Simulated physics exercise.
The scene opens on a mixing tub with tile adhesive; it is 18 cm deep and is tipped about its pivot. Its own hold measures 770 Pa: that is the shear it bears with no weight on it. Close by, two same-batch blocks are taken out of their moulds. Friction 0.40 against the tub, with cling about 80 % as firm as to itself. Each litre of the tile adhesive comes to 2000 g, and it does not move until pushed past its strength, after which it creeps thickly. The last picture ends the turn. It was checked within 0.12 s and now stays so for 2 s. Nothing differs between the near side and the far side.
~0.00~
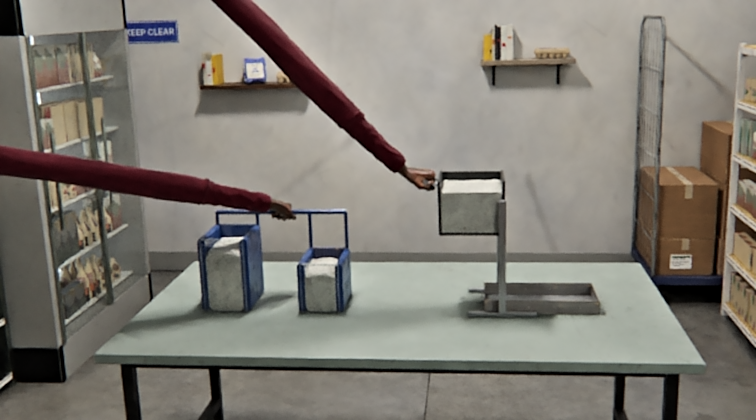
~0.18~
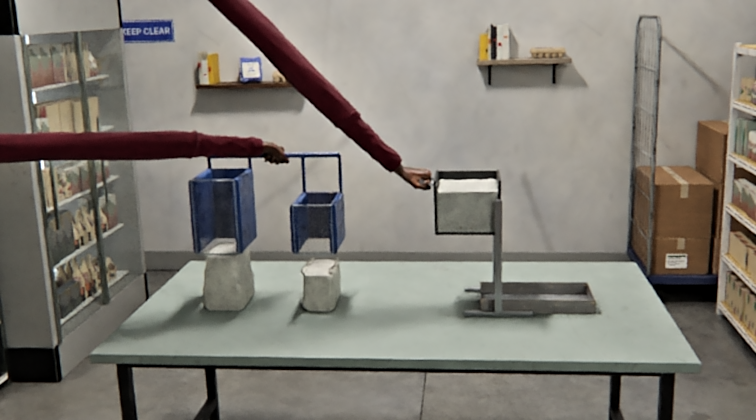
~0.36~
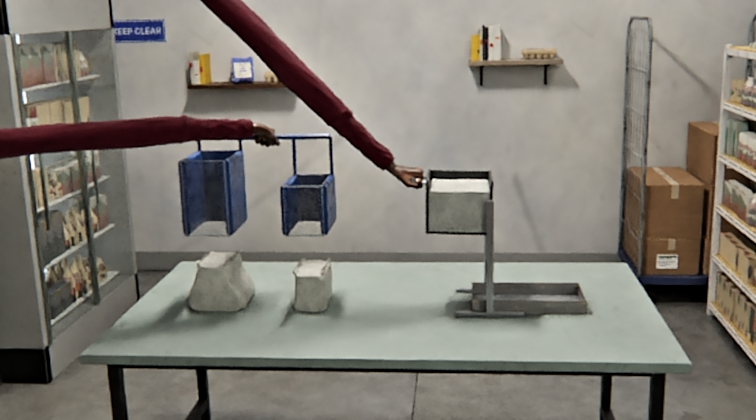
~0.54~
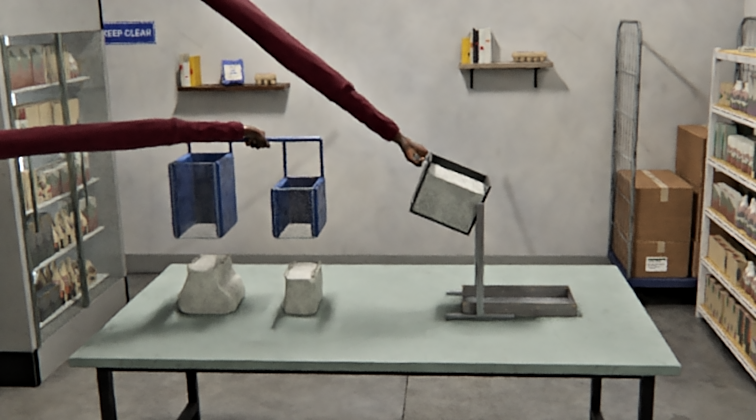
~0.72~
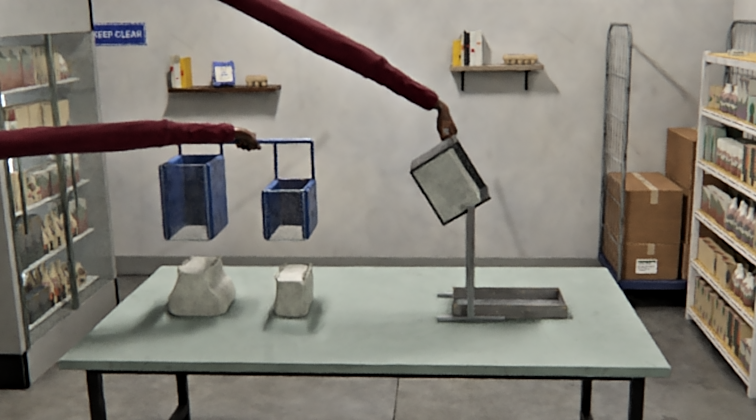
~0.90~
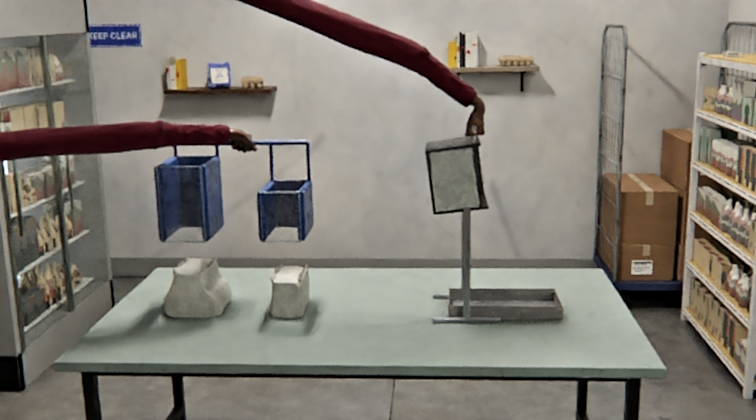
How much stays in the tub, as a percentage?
100 %.
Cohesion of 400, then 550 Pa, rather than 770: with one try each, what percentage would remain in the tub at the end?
In order: Around 55 % and around 65 %.
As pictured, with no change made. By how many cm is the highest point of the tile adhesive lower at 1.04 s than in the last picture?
Around 1 cm below its level in the last picture.
After 1.04 s, the tub is at 83 degrees and holds 100 %.
After 1.21 s, the tub is at 83 degrees and holds 100 %.
After 1.38 s, the tub is at 83 degrees and holds 100 %.
After 1.55 s, the tub is at 83 degrees and holds 100 %.
After 2.90 s, the tub is at 83 degrees and holds 100 %.
